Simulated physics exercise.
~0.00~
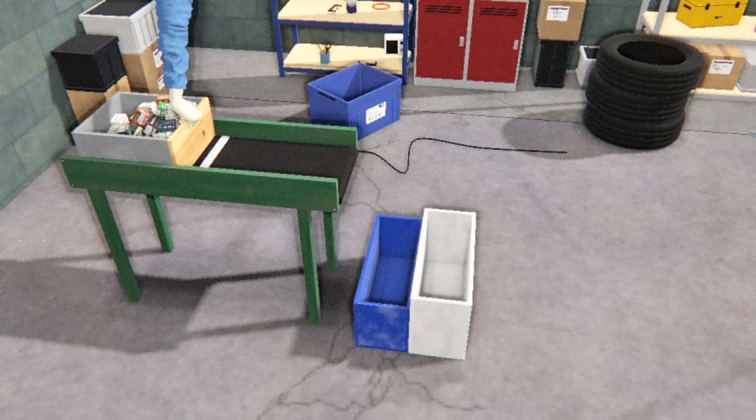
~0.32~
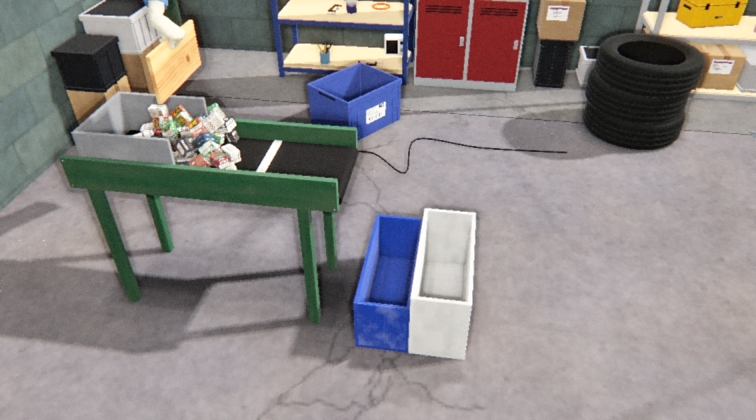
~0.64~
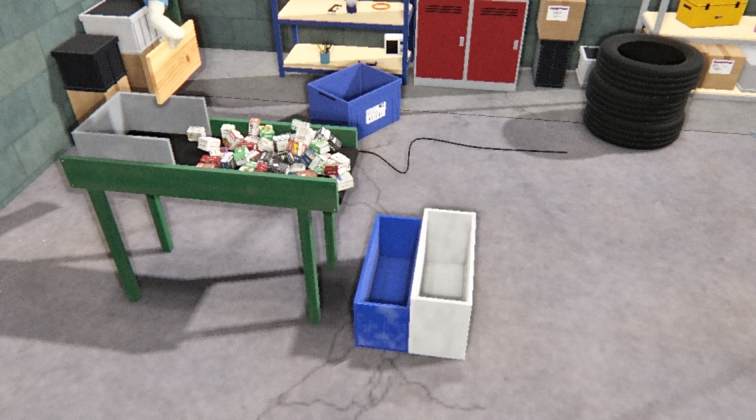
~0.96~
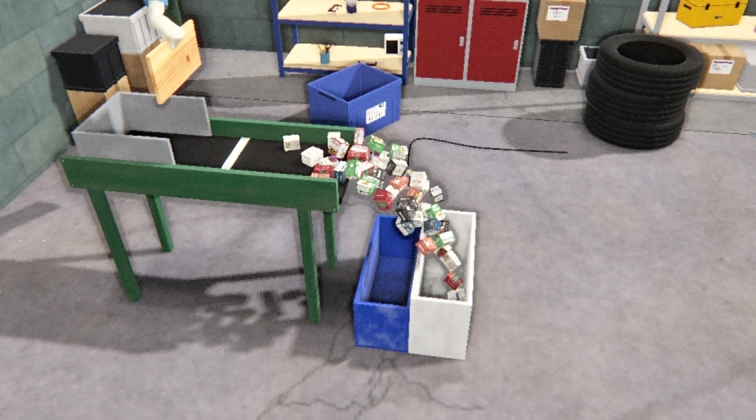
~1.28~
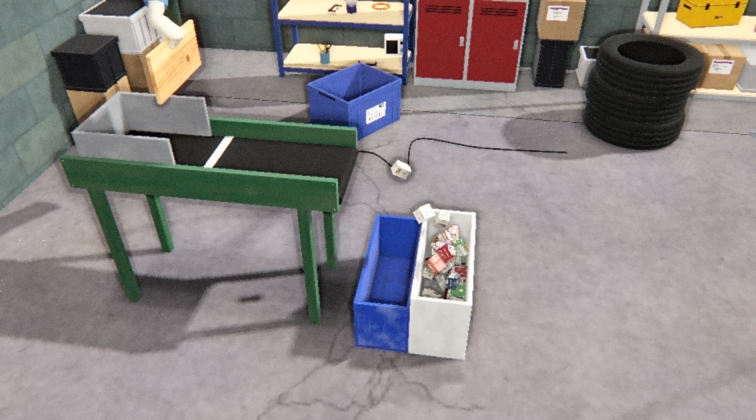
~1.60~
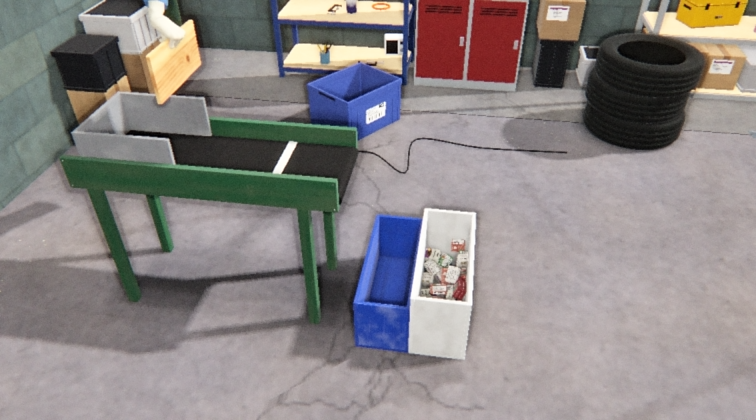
Small cartons riding a green-sided conveyor belt rightward after a gate lifts, tumbling off the end and settling in a white tub.
